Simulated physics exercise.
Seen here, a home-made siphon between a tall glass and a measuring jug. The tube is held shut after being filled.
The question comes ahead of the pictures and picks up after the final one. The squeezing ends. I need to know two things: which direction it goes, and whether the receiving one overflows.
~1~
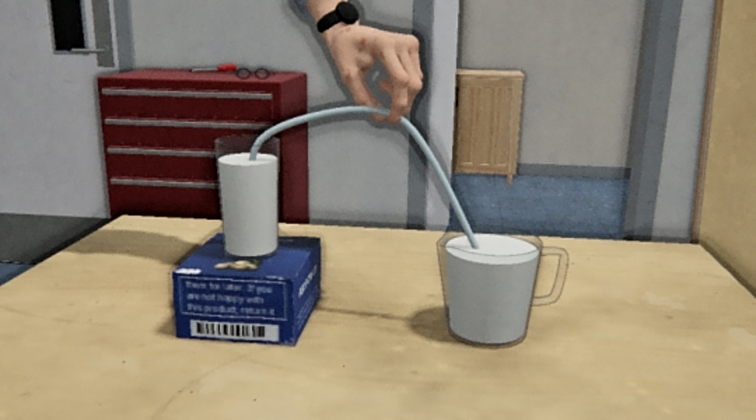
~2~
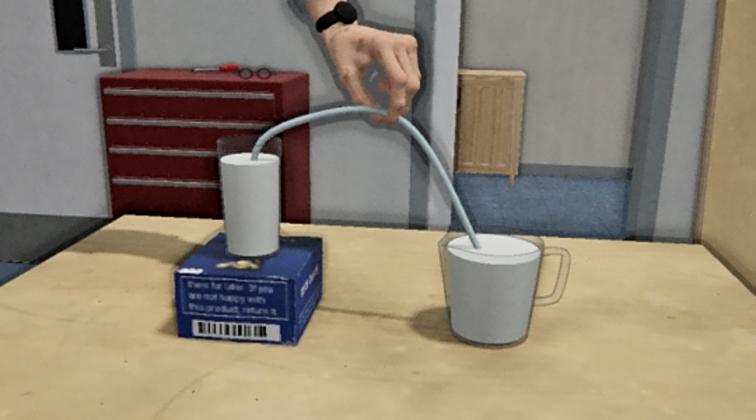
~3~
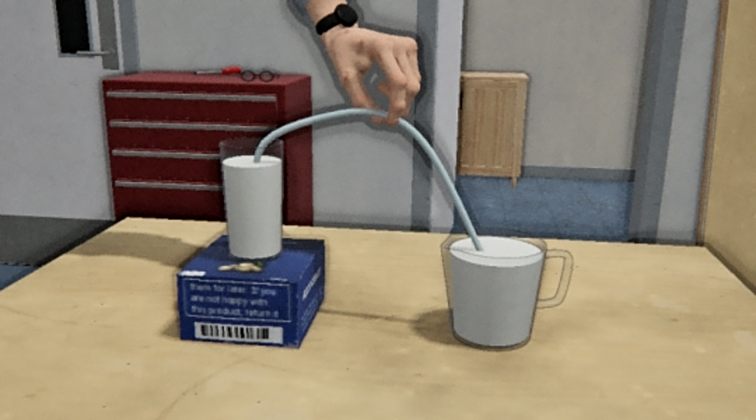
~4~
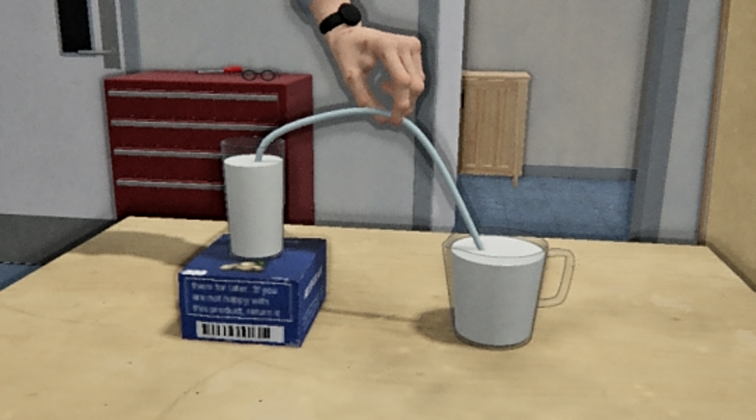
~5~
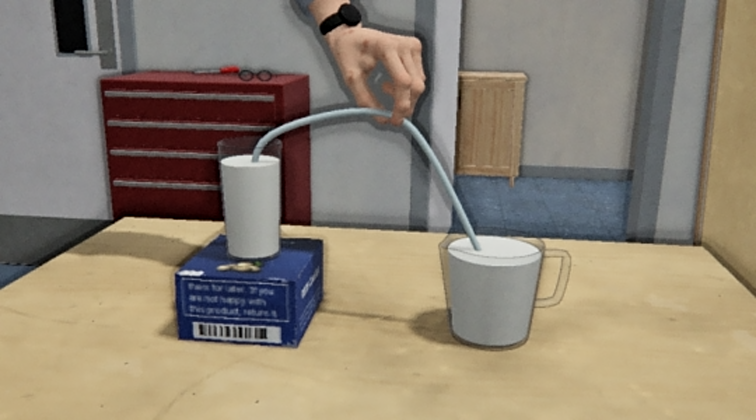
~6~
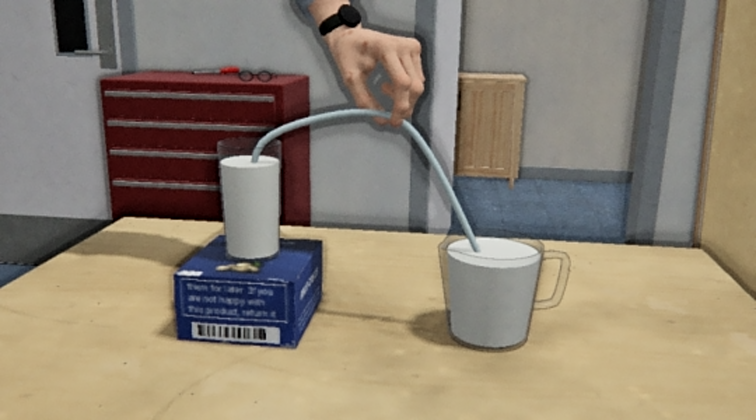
Here you go: Flow - goes right, taker - overflow.
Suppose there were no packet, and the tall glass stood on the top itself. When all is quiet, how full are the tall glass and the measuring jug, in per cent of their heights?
They end up near 75 and 90 in a hundred of their heights, in that order.
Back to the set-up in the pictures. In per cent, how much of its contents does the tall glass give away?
Somewhere near 80 per cent by the end.
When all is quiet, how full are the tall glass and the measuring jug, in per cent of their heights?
20 per cent first, then 100 per cent, roughly.
Shortly, the tall glass is about two thirds full; the measuring jug is full to the brim.
Then, the tall glass is about a third full; the measuring jug is full to the brim; the lower one has lost some.
At the finish, the tall glass is about a quarter full; the measuring jug is full to the brim; the lower one has lost some; the two surfaces are level.
